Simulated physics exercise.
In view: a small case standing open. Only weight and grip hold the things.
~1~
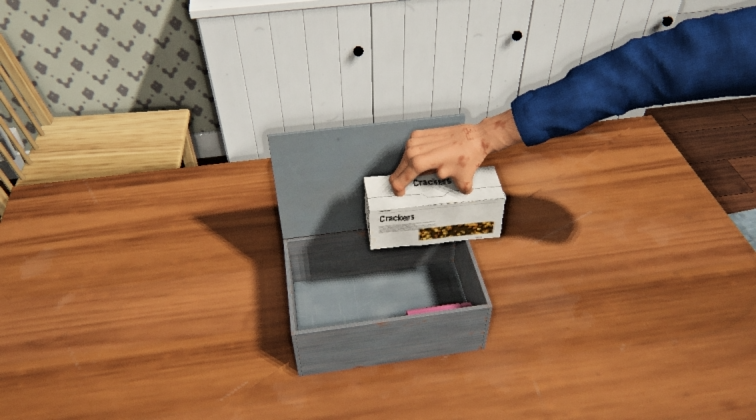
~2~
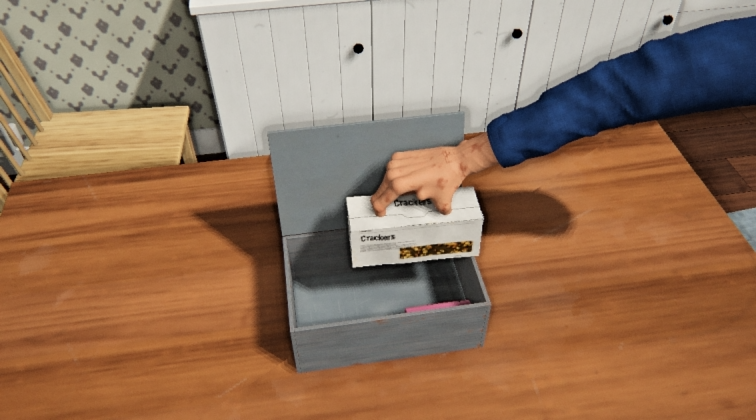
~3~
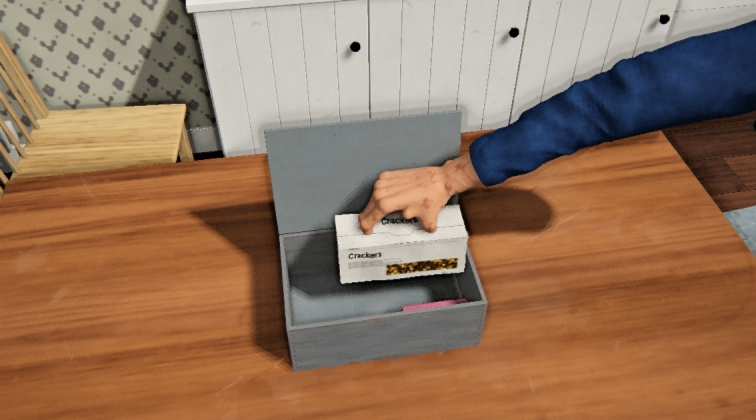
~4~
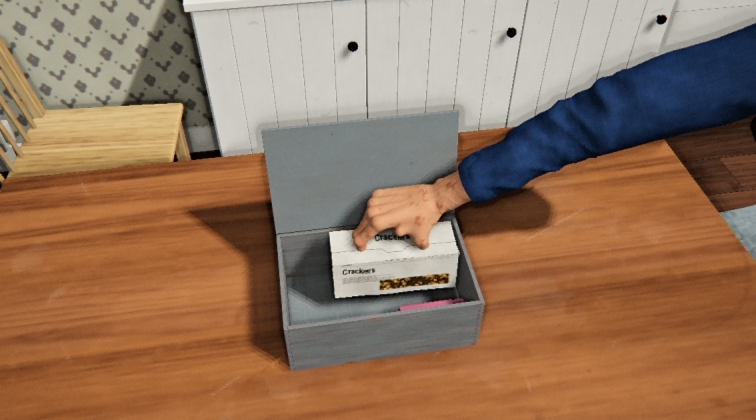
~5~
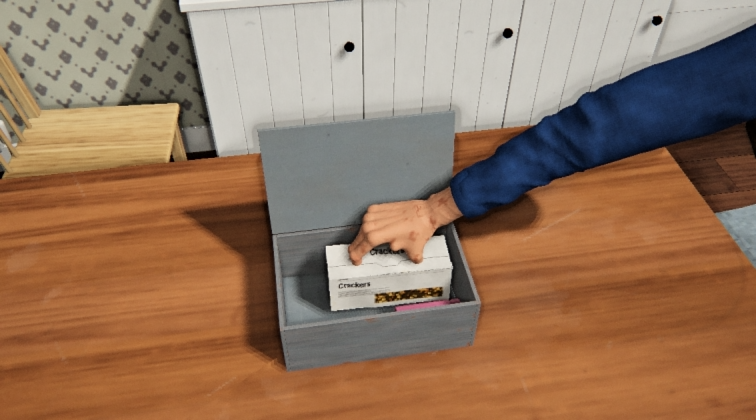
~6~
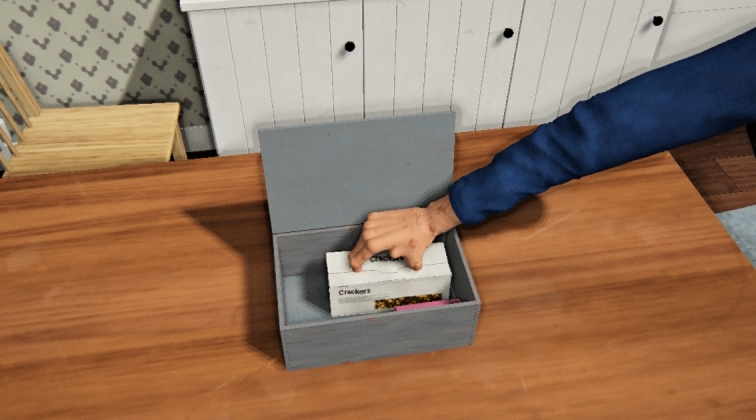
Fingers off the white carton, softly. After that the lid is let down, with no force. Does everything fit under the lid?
Here the lid shuts flat.
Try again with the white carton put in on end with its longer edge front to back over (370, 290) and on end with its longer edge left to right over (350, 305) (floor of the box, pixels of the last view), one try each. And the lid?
First try: It stays ajar; second try: It stays ajar.
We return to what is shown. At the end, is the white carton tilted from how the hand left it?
The white carton stays as placed.
Then, 1.40 s later than the last frame, lid 72° above the rim.
Then, 2.00 s later than the last frame, lid 32° above the rim.
When it is over, lid shut; both as before. End places, in pixels of the last picture, white carton near (388, 280).
